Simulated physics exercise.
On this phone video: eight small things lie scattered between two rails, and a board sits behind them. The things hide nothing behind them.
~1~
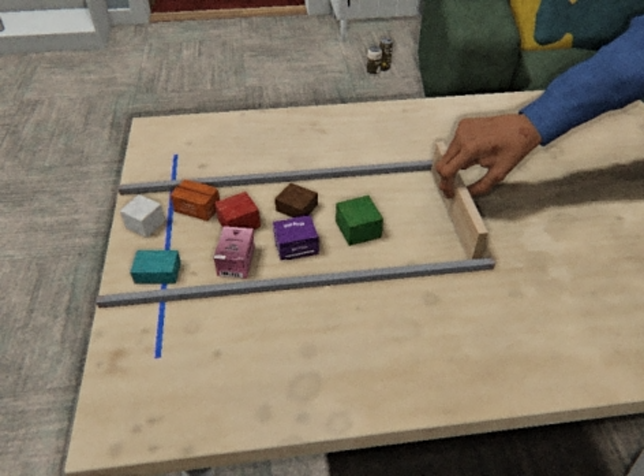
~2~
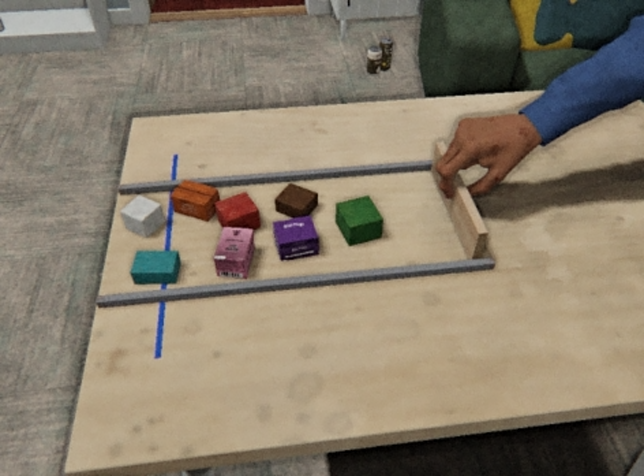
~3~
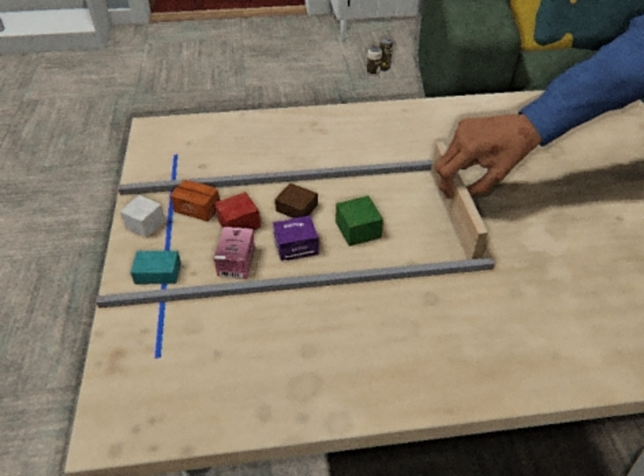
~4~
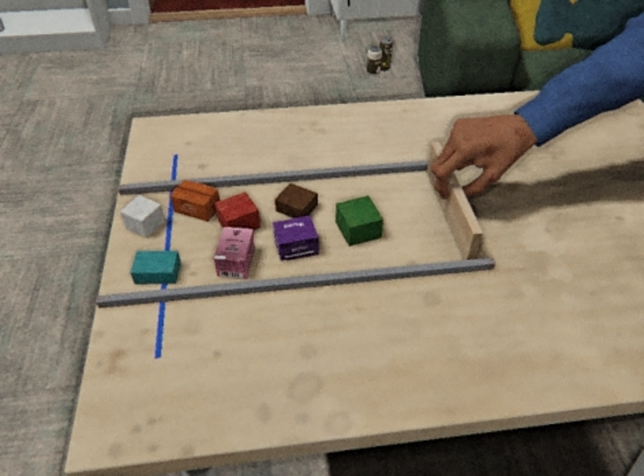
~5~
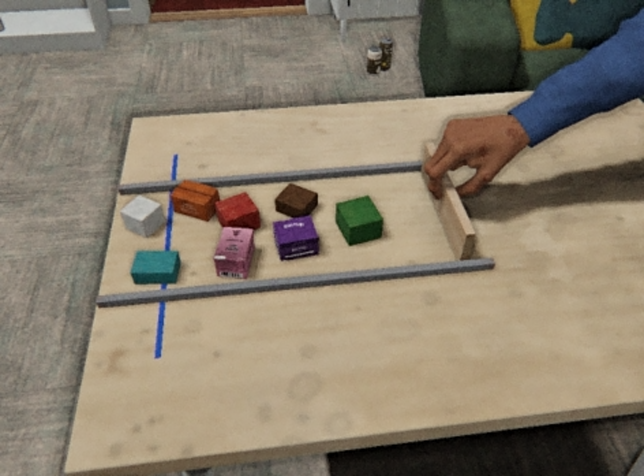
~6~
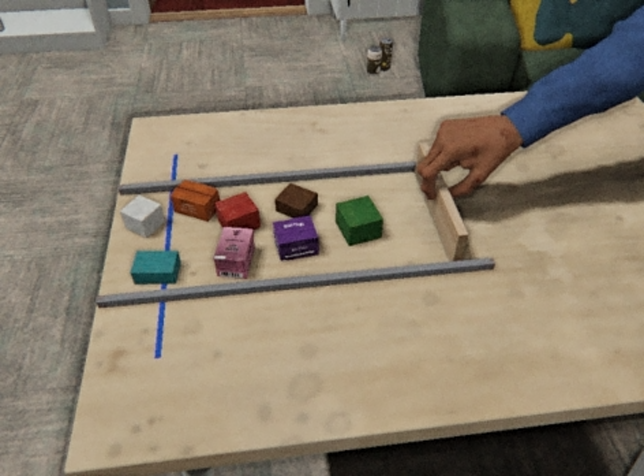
Hand sliding a wooden board slightly left between two rails on a table, with eight small coloured blocks and boxes staying still.
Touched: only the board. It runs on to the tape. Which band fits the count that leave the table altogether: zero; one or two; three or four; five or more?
So the count of drops is three to four.
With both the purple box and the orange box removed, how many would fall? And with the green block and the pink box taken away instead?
2, then 1.
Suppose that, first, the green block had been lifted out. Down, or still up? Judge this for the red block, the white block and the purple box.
The red block? It does not drop. The white block? It heads down. The purple box? It does not drop.
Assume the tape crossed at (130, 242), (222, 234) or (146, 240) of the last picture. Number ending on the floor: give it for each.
In order: 6, 1 and 6.
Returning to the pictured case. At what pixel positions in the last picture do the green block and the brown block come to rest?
Answer: First (147, 237), after that (155, 207).
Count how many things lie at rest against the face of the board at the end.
Count: 2.
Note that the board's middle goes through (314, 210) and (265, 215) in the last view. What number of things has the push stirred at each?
First 4 and then 7.
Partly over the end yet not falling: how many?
The count is 2.
Soon after, none off yet; white block at rest near (143, 217); turquoise block at rest near (156, 267); orange box at rest near (196, 200).
At rest, the number that fall off is three or four; fallen, pink box, orange box, turquoise block and white block.
